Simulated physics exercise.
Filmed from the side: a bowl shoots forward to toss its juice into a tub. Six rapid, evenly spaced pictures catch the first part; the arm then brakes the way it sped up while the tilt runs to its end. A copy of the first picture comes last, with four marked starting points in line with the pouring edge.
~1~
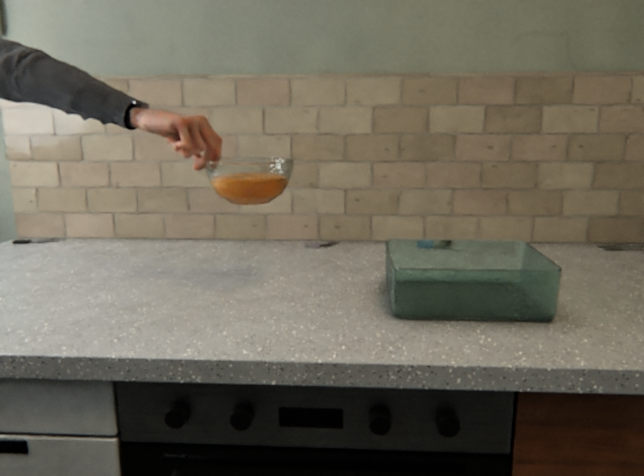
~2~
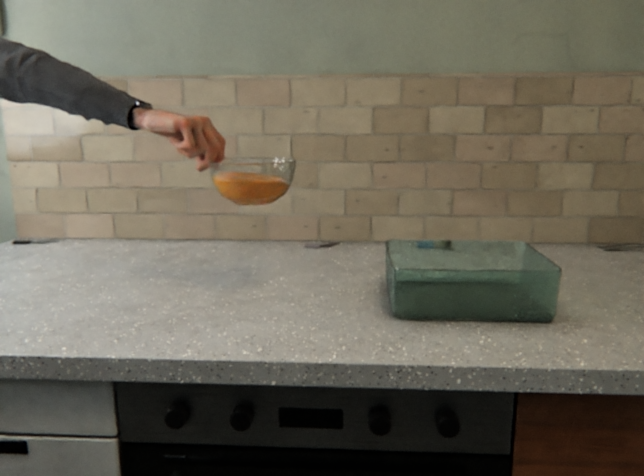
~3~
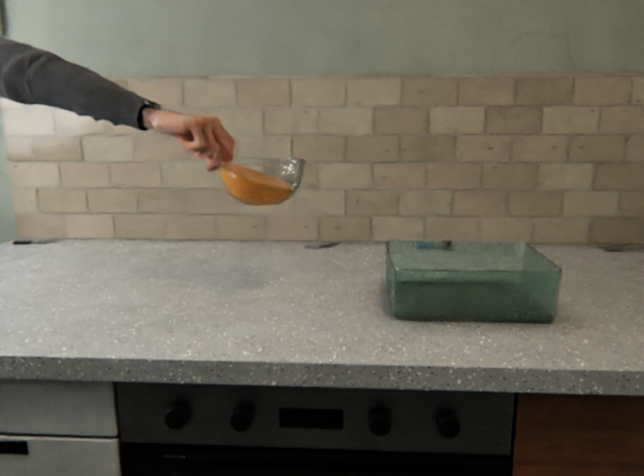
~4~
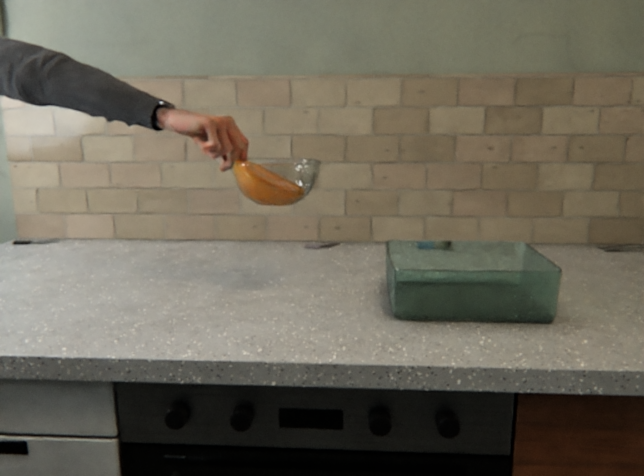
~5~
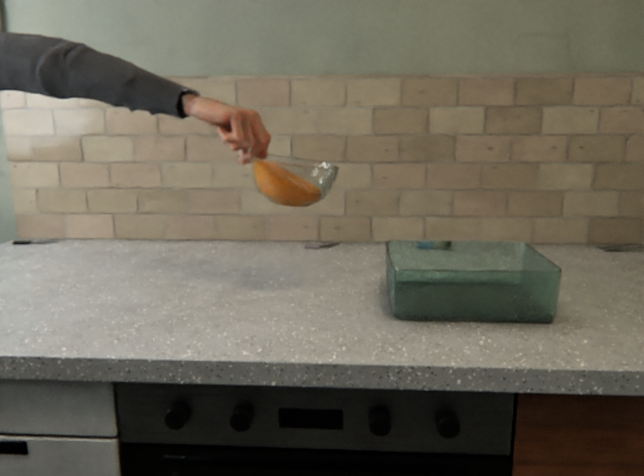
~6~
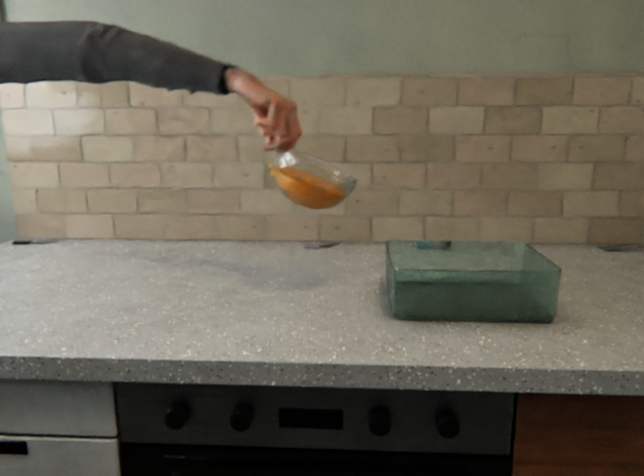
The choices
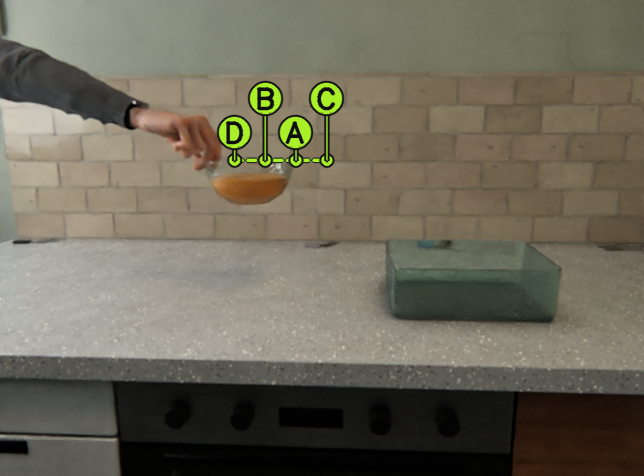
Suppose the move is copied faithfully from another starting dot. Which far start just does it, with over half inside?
That is spot B.
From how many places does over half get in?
Three.
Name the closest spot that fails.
That would be D.
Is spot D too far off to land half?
Yes.
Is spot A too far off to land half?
No, not at all.
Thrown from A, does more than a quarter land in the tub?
Yes, it does.
On the marked copy, A at (295, 160); B at (265, 160); C at (326, 160); D at (234, 160).
With A, about 80 % lands in the tub, 3 % falls short and 17 % goes beside or beyond.
With B, about 68 % lands in the tub, 21 % falls short and 11 % goes beside or beyond.
With C, about 78 % lands in the tub, 4 % falls short and 18 % goes beside or beyond.
With D, about 25 % lands in the tub, 67 % falls short and 8 % goes beside or beyond.
